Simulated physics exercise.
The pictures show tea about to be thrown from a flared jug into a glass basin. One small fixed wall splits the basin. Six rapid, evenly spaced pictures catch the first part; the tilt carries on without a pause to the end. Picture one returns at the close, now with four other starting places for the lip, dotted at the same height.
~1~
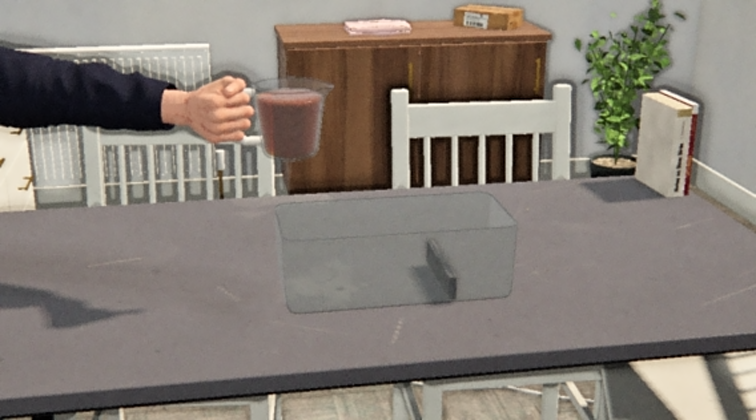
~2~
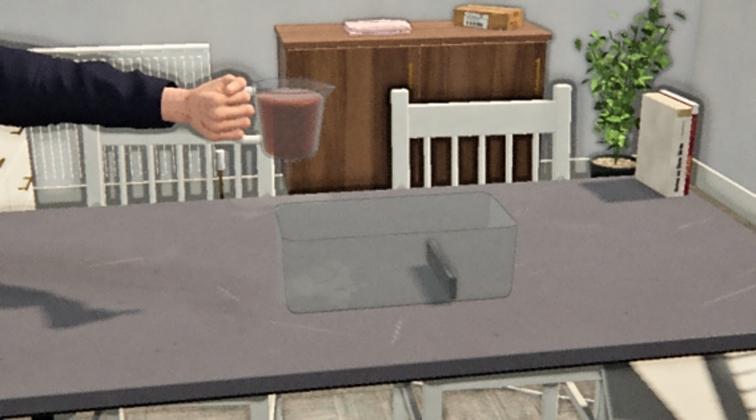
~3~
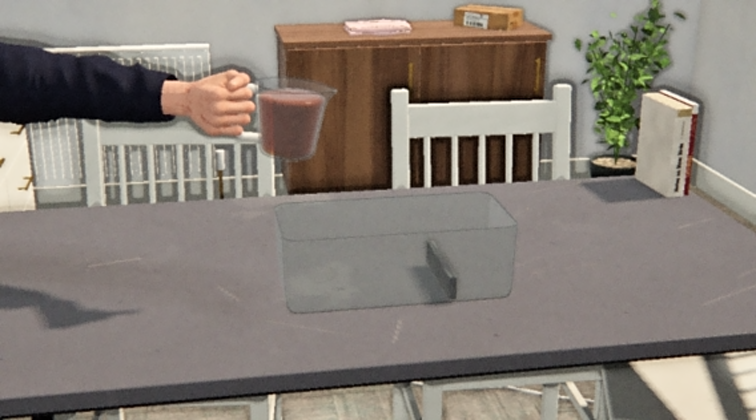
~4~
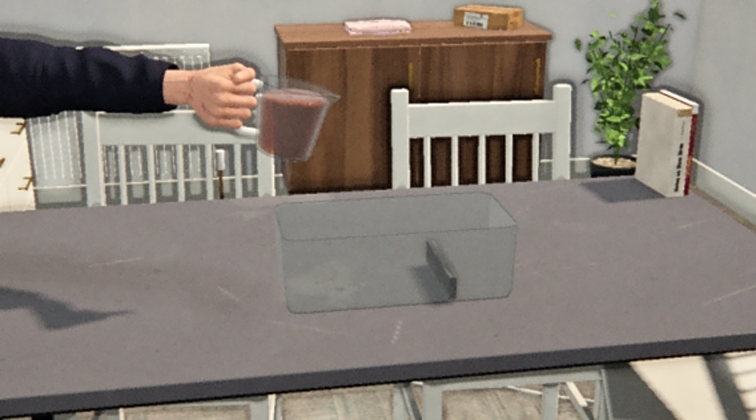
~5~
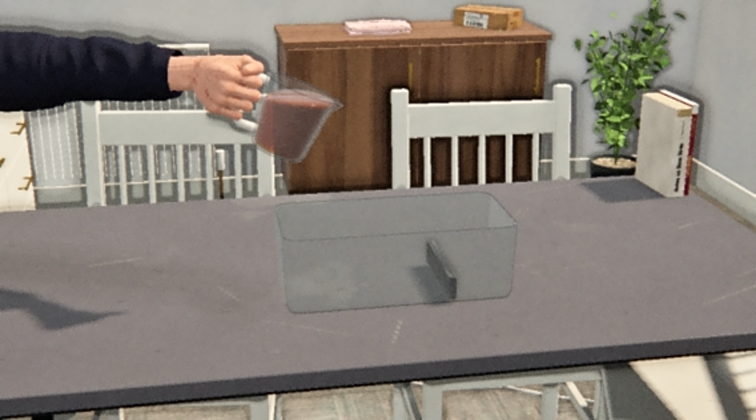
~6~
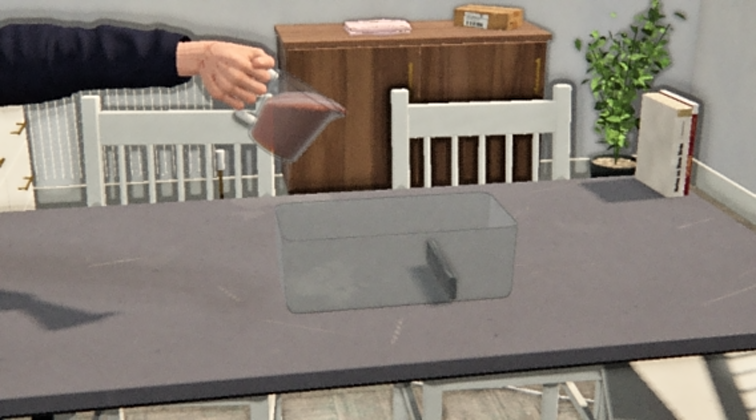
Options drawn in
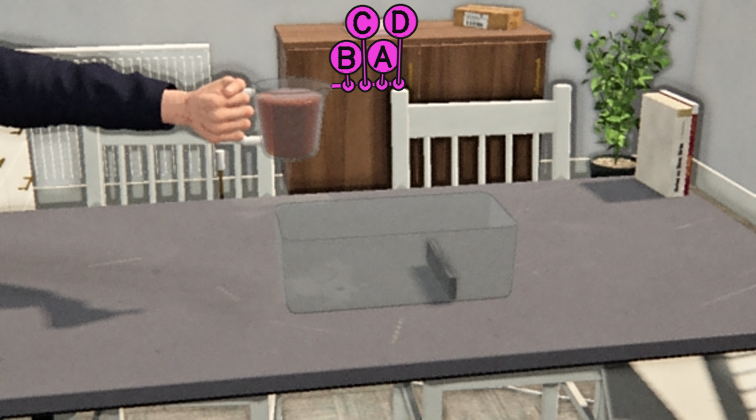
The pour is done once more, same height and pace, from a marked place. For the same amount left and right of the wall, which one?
Place D does it best.
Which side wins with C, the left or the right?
The left side.
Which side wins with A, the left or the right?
The left side.
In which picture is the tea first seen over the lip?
In picture 6.
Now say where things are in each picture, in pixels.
The first picture shows upright, lip at (333, 86); basin from (286, 312) to (511, 295); top of the wall at (441, 258); nothing has left yet.
The second picture shows upright, lip at (333, 87); nothing has left yet.
The third picture shows tipped about 6°, lip at (336, 90); nothing has left yet.
The fourth picture shows tipped about 13°, lip at (339, 96); nothing has left yet.
The fifth picture shows tipped about 23°, lip at (342, 105); nothing has left yet.
The sixth picture shows tipped about 34°, lip at (343, 115); tea is over the lip, down to (343, 115).
On the marked copy, A at (381, 84); B at (348, 85); C at (365, 84); D at (398, 83).
With A, about 89 % ends left of the wall and 8 % right of it.
With B, about 89 % ends left of the wall and 7 % right of it; 3 % is lost outside.
With C, about 87 % ends left of the wall and 8 % right of it; 5 % is lost outside.
With D, about 45 % ends left of the wall and 53 % right of it.
